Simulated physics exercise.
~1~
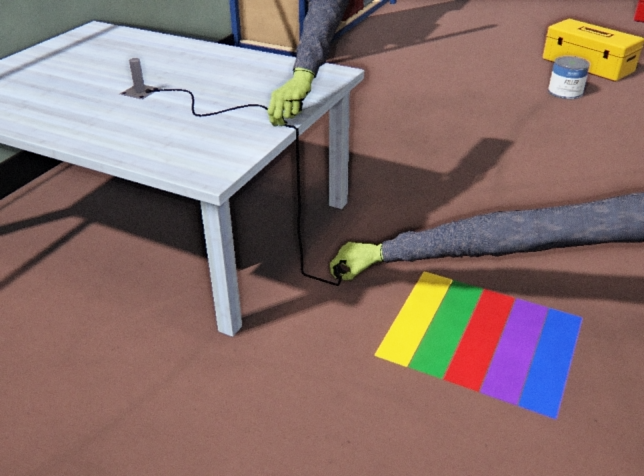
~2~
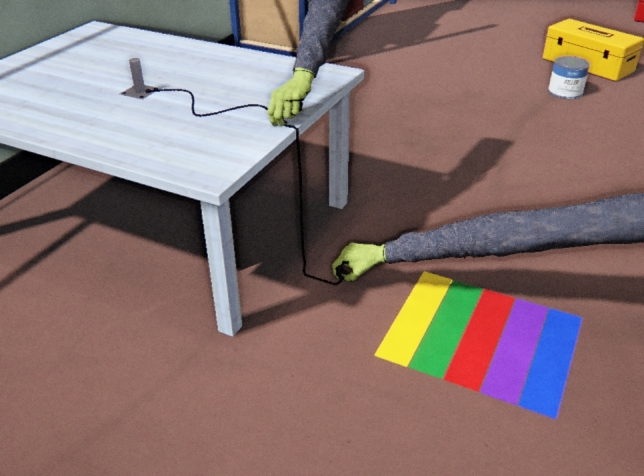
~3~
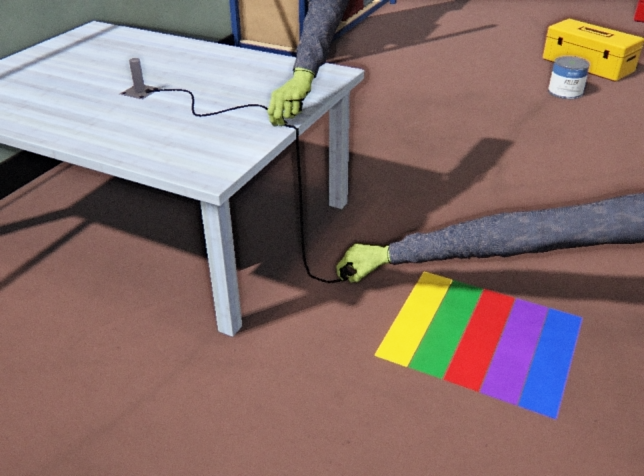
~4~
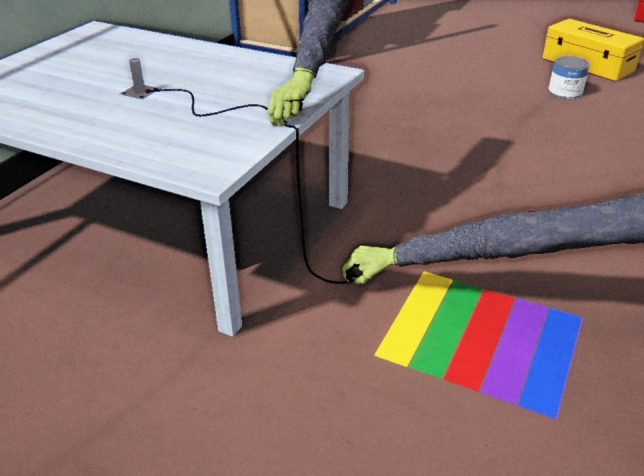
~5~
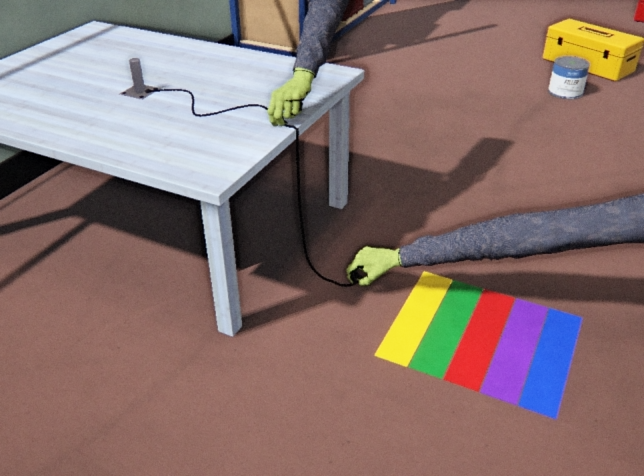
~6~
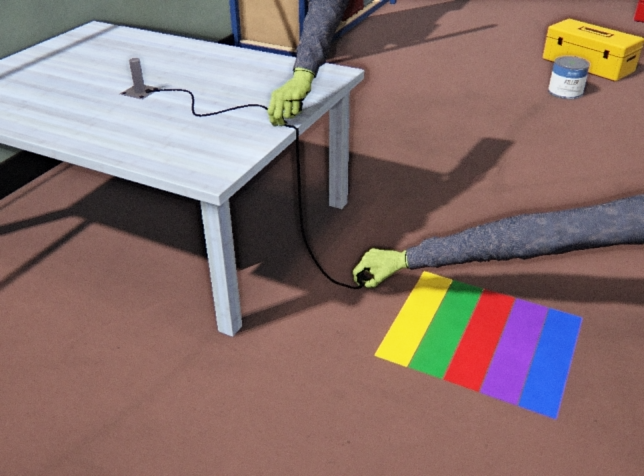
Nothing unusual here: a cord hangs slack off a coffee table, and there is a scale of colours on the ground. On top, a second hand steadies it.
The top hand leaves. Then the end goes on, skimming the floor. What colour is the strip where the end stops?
It is purple.
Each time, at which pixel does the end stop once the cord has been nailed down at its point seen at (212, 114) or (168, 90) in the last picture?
Around (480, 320), then around (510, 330).
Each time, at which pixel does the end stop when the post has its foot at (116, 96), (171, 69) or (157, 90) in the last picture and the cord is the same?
Going through them in sequence: (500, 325), (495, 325) and finally (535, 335).
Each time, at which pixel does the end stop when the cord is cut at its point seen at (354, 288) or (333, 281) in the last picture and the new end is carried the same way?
Respectively (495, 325) and (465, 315).
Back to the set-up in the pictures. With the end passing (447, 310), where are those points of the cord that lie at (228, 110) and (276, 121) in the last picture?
Well, the first one sits at (259, 118), and the second one sits at (306, 160).
A little later, end near (447, 310); over green.
Next, end near (491, 323); over red.
When it is tight, end near (517, 331); over purple. The end stops over the purple strip.
